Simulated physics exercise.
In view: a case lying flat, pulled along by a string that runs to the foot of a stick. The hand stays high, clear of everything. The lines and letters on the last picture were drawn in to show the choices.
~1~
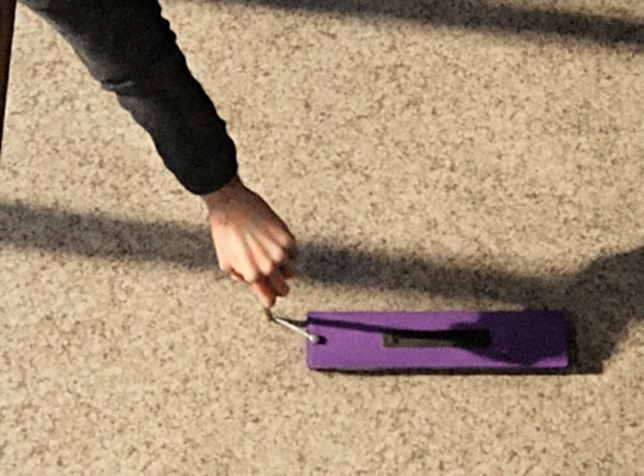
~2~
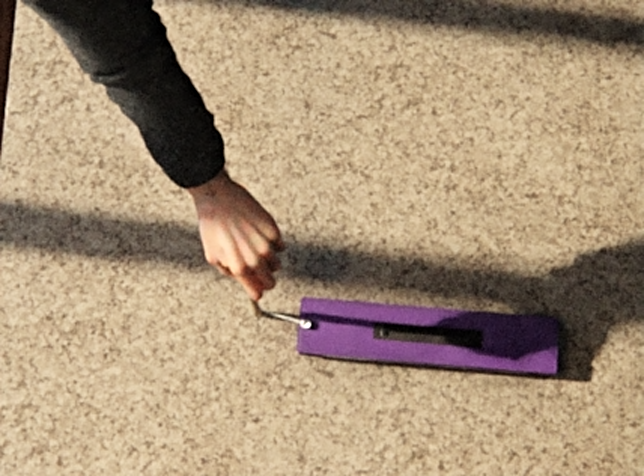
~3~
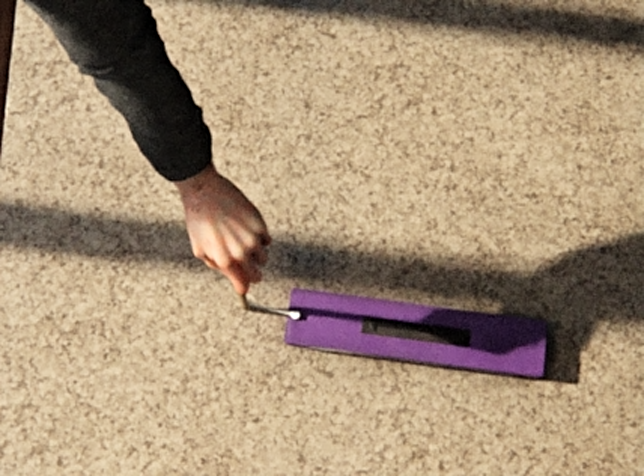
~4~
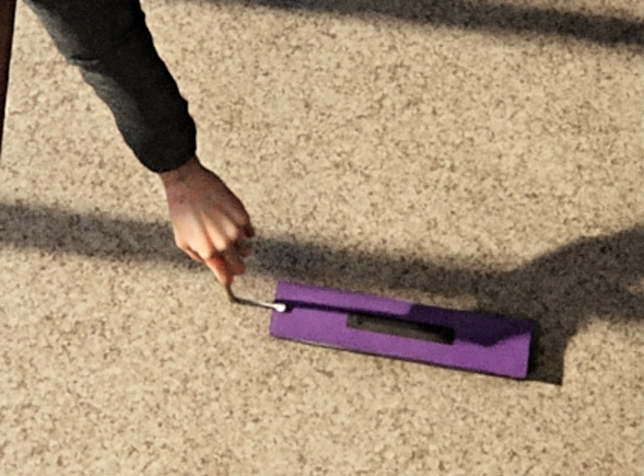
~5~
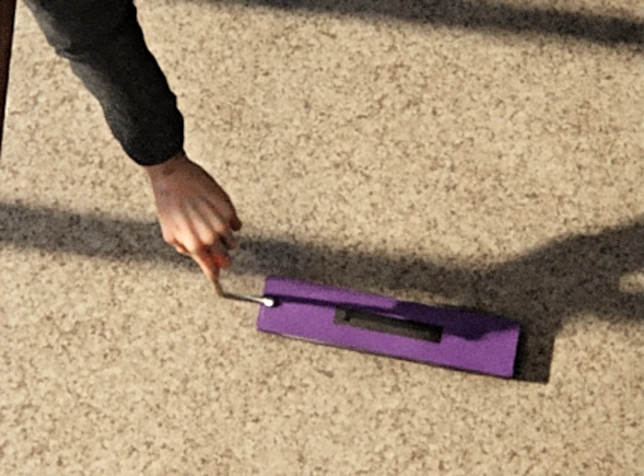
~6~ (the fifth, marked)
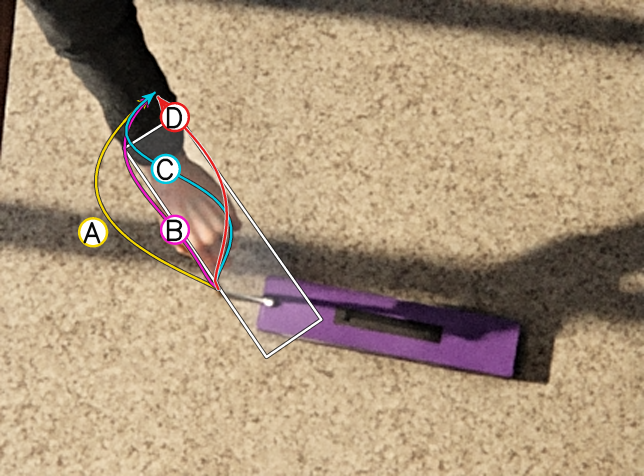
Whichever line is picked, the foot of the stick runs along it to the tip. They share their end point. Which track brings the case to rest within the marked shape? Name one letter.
Pull along A.
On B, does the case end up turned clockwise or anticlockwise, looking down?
Clockwise.
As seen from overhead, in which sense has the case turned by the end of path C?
It turns clockwise.
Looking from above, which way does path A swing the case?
Clockwise.
On the copy, A from (218, 289) via (104, 212) to (150, 96); B from (218, 289) via (146, 195) to (153, 95); C from (218, 289) via (190, 182) to (155, 93); D from (218, 289) via (221, 181) to (158, 97); the outline at (220, 232).
On A. First, foot of the stick (131, 241), middle of the case (291, 296).
Then, foot of the stick (101, 158), middle of the case (227, 257).
Finally, foot of the stick (155, 94), middle of the case (220, 230); it lies in the outline.
By contrast, B leaves its middle at (237, 223); C leaves its middle at (247, 214); D leaves its middle at (267, 206).
